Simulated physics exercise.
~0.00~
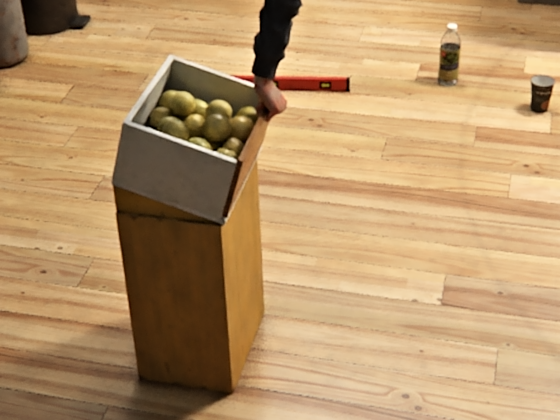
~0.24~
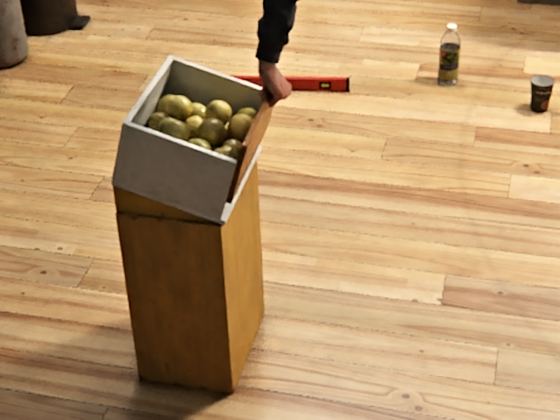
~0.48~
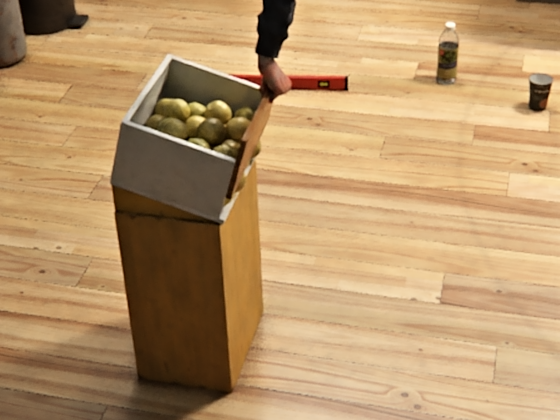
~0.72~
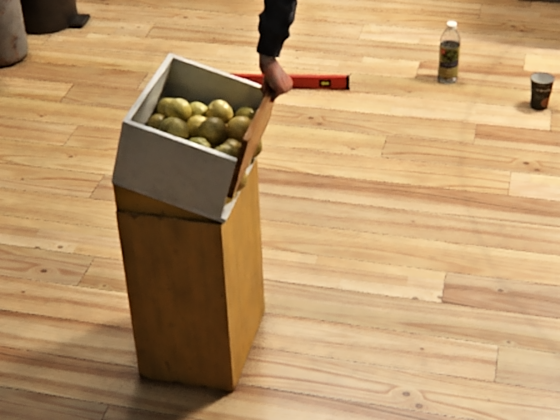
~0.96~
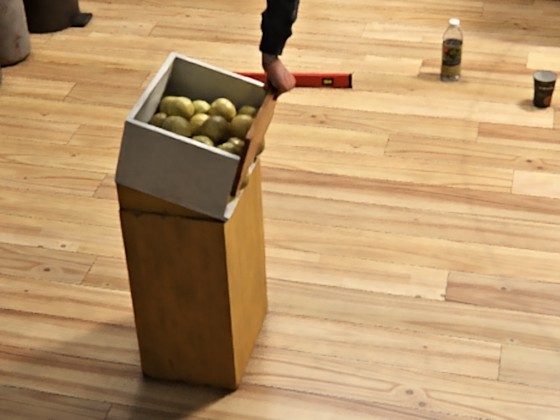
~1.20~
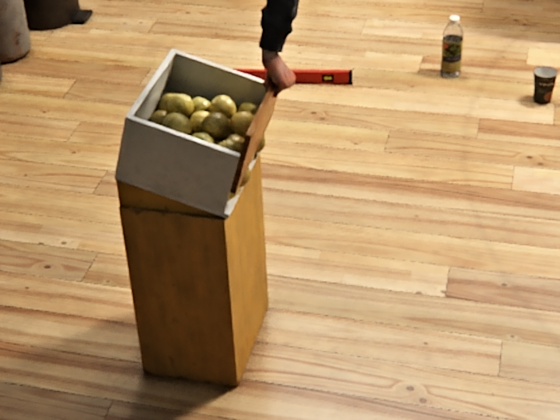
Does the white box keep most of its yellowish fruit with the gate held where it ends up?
Yes, the fruit stays heaped in the white box behind the raised gate, and none is seen on the floor.
